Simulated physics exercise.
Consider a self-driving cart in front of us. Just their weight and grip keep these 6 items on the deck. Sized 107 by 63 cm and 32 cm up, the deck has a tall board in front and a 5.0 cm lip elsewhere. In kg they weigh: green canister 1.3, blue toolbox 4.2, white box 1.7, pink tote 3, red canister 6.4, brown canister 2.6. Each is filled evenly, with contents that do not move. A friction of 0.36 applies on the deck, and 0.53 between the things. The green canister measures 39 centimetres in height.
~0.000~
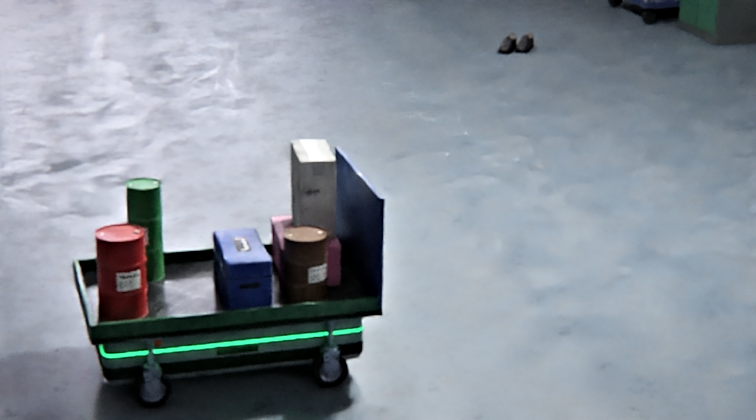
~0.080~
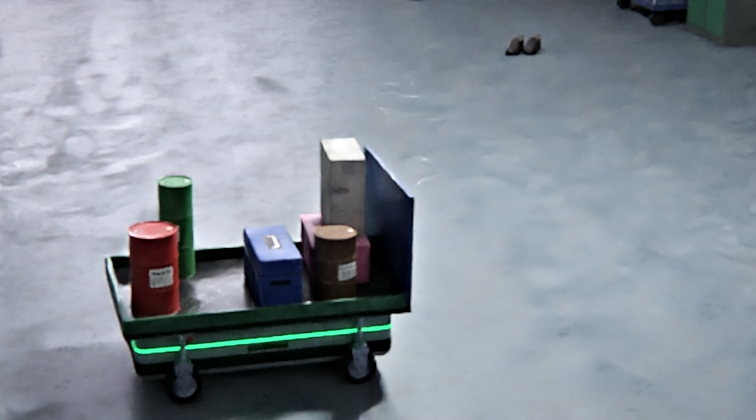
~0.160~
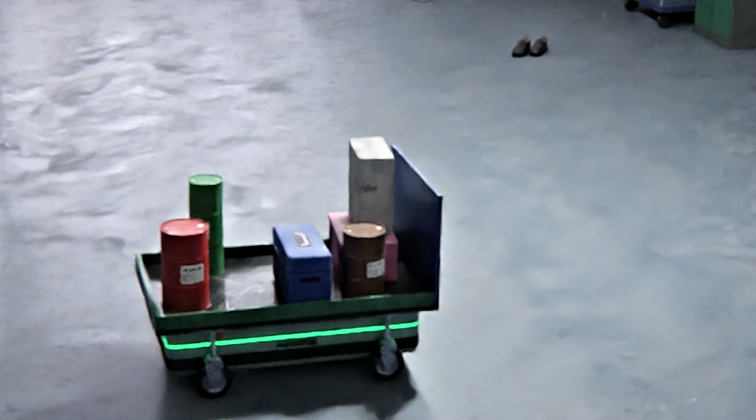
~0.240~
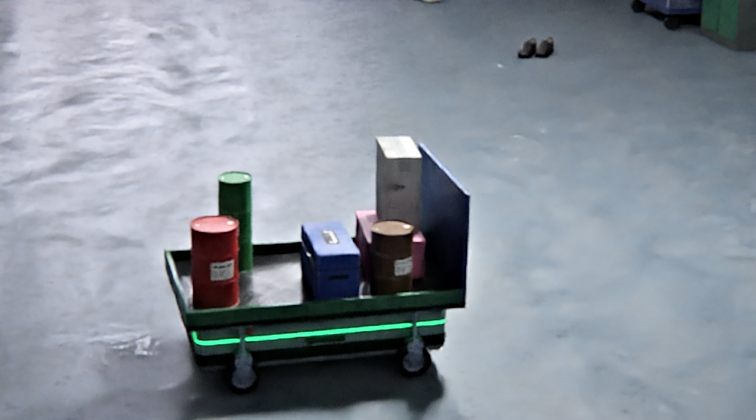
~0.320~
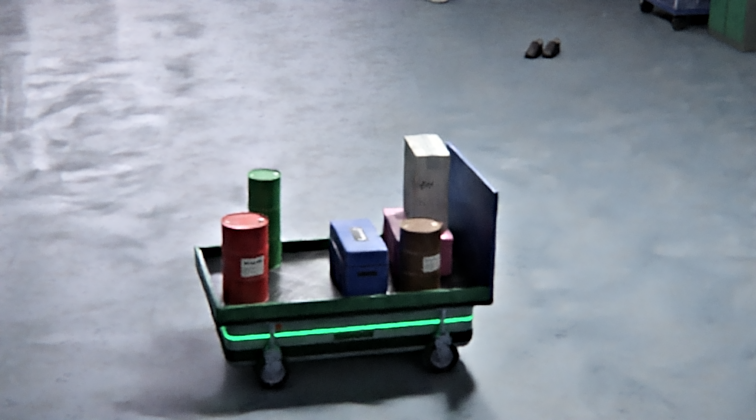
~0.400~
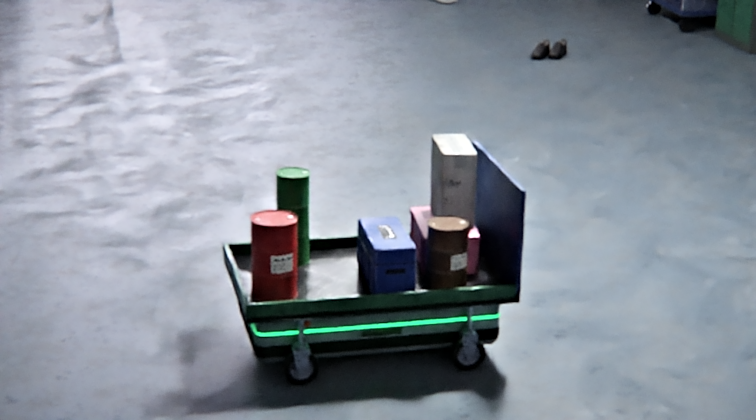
A cart carrying three canisters, a toolbox, a box and a tote rolls steadily right.
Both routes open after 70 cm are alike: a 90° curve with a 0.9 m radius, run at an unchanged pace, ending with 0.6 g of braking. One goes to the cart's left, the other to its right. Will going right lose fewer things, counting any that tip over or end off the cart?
No: Cutting left spares more of the load.
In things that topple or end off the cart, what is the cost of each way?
Turning left 1, turning right 2.
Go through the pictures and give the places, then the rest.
In the first picture, cart has run 0 cm; green canister (145, 230); blue toolbox (242, 271).
In the second picture, cart has run 12 cm; red canister (154, 269); brown canister (335, 265).
In the third picture, cart has run 24 cm; white box (370, 187).
In the fourth picture, cart has run 36 cm; red canister (215, 263); brown canister (392, 260).
In the fifth picture, cart has run 48 cm; white box (425, 183).
In the sixth picture, cart has run 60 cm; green canister (293, 217); blue toolbox (386, 257).
Turning left. At 0.70 s, cart has run 105 cm, turned 13°; blue toolbox slid 2 cm near (488, 242); white box slid 10 cm; pink tote slid 7 cm.
After 1.60 s, cart has run 240 cm, turned 90°; blue toolbox slid 4 cm near (485, 137); white box slid 14 cm; pink tote slid 5 cm.
After 1.90 s, cart has run 260 cm, turned 90°, stopped; green canister leaning 11° near (424, 124); blue toolbox slid 10 cm near (468, 121); white box slid 13 cm.
At rest (2.7 s), tipped over on the deck, green canister; not toppled but over 10 cm from the start, blue toolbox, white box, red canister and brown canister; the last one in place, give or take 10 cm. In the last view, green canister near (411, 136), blue toolbox near (466, 119).
Turning right instead, green canister and white box tipped over or off the cart, 2 of 6 in all.
